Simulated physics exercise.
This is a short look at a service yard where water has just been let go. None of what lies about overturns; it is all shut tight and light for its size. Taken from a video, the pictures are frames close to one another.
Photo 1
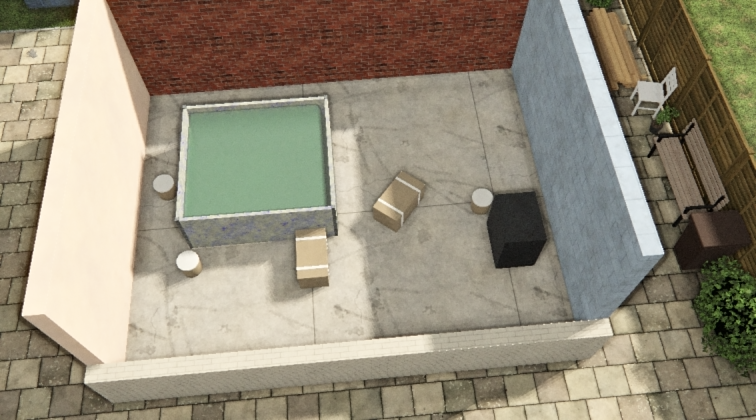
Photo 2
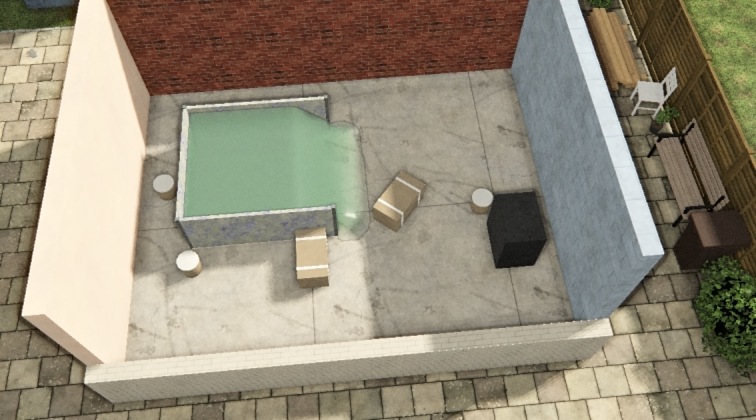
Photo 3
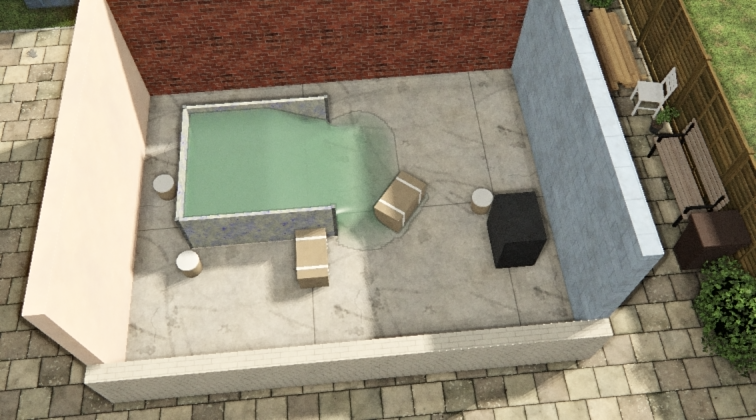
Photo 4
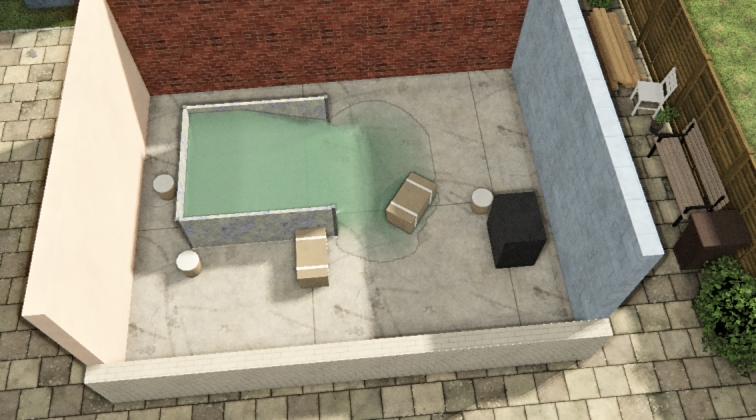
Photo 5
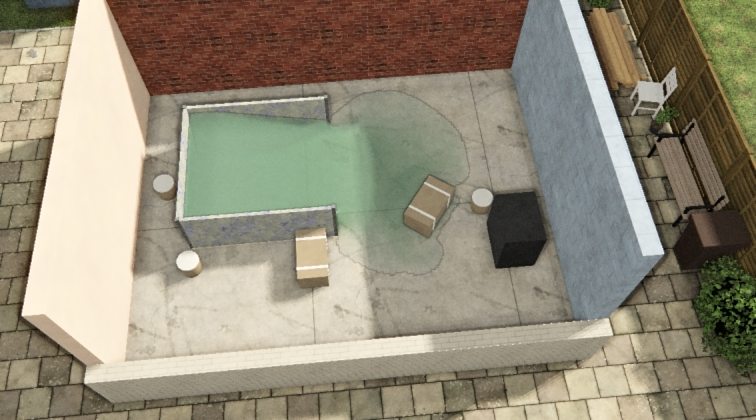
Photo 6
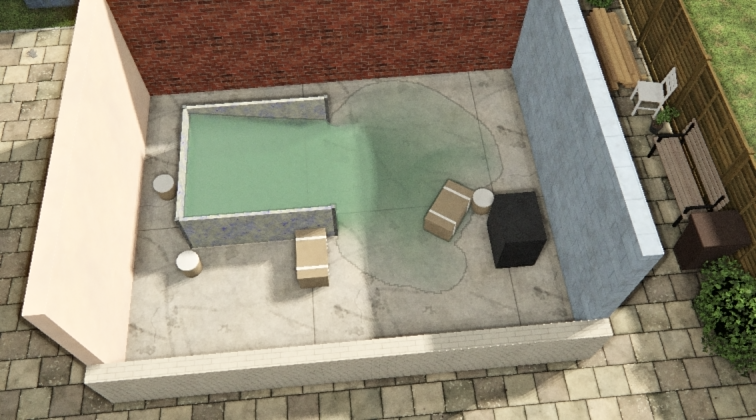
Green water pours from the open right side of a tank and pushes a box right.
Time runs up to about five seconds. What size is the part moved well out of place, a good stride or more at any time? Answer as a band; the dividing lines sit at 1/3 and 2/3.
1/3 to 2/3.
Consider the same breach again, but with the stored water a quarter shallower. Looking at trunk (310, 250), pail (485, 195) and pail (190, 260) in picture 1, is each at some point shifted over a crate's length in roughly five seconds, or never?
Taking them as listed, the first stopped before it, the second reached the mark and the third stopped before it.
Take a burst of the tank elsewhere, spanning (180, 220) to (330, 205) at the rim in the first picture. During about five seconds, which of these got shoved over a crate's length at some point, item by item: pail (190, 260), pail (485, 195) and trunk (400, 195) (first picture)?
Here is how they go, in order: Dislodged that far, dislodged that far, and fails to go that far.
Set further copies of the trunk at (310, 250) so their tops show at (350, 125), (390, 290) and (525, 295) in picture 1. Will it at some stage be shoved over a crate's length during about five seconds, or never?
Shoved clear, shoved clear, shoved clear.
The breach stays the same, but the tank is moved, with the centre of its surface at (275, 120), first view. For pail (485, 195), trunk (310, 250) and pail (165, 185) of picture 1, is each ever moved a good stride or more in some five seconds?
In order: Went well off, went well off, remained close by.
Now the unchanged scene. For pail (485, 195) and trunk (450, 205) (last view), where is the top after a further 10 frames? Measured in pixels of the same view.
I'd say around (551, 253) for the first and around (478, 224) for the second.
A moment on, 2 of 5 are well off their spots; 0 afloat.
Next, 2 of 5 are well off their spots; 2 afloat.
Later, 2 of 5 are well off their spots; 2 afloat.
In the end, 2 of 5 are well off their spots, and 2 have been at some point; 2 afloat.
